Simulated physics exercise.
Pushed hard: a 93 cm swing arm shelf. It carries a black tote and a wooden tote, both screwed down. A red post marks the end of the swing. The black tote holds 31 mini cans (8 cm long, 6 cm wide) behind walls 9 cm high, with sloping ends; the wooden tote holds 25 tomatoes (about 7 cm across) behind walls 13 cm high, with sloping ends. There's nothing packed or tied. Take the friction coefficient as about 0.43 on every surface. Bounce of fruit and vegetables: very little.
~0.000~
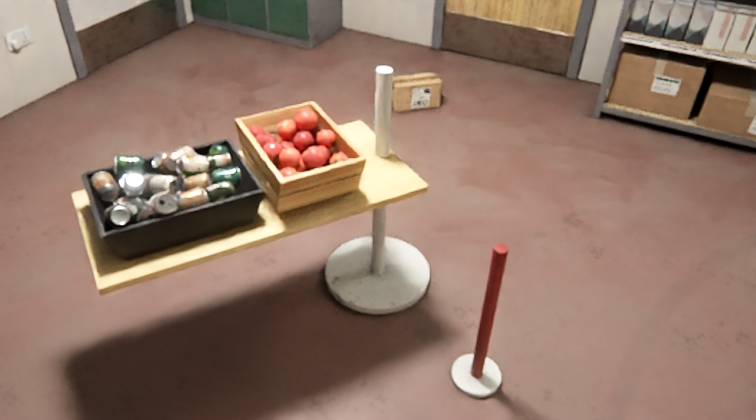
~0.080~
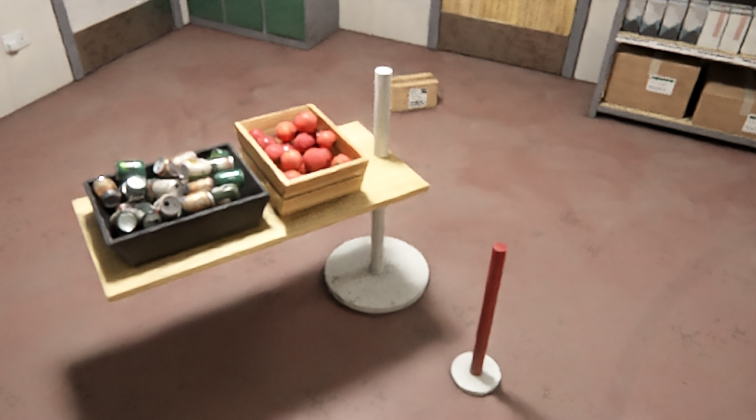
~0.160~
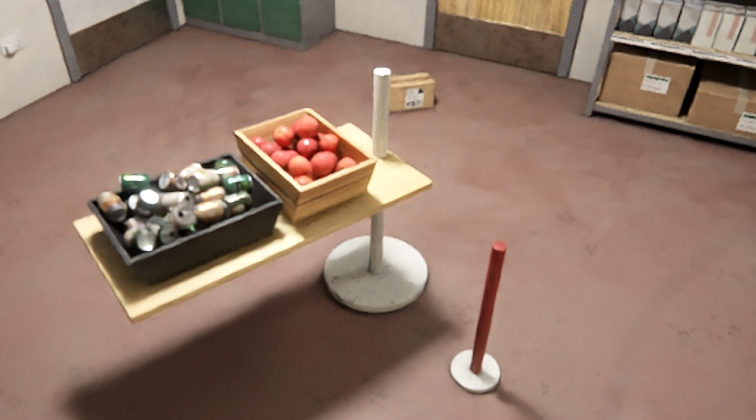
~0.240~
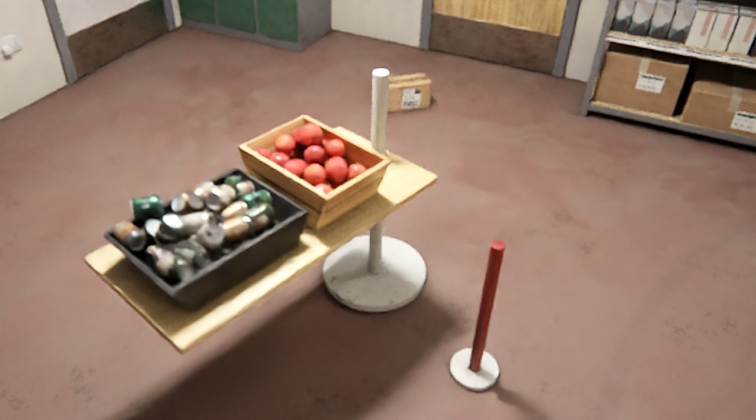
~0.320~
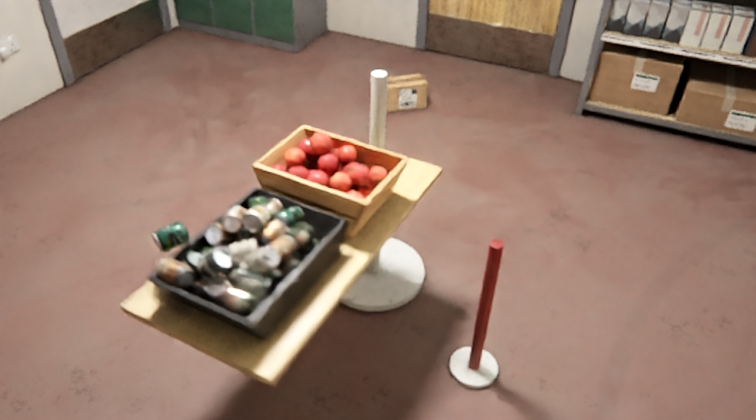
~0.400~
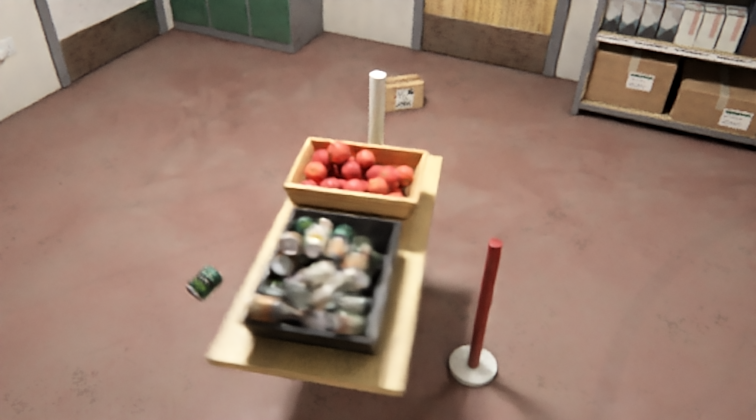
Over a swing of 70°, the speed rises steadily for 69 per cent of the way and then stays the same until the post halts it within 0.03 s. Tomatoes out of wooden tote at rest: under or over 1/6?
Under.
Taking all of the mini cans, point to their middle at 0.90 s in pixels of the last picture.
At about (501, 282).
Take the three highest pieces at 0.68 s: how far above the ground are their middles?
Around 86 centimetres.
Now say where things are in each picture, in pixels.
In the first frame (we follow the rim corner now nearest the camera), wooden tote at (281, 179); black tote at (104, 234); swung 0°; nothing out yet.
The second frame shows wooden tote at (286, 181); black tote at (112, 242); swung 2°.
The third frame shows wooden tote at (300, 188); black tote at (131, 261); swung 8°.
The fourth frame shows wooden tote at (325, 196); black tote at (173, 290); swung 17°.
The fifth frame shows wooden tote at (363, 202); black tote at (251, 321); swung 31°; 1 out, the lowest can at (172, 237).
The sixth frame shows wooden tote at (414, 201); black tote at (371, 338); swung 48°; 1 out, the lowest can at (205, 283).
After 0.48 s, end of the swing.
After 0.56 s, 9 of 31 out of the black tote and 0 of 25 out of the wooden tote.
After 0.68 s, 14 of 31 out of the black tote and 0 of 25 out of the wooden tote.
After 0.90 s, 18 of 31 out of the black tote and 1 of 25 out of the wooden tote.
When it is over (at 1.33 s), 18 of 31 out of the black tote and 1 of 25 out of the wooden tote. Asked share, 1 of 25, 4 per cent.
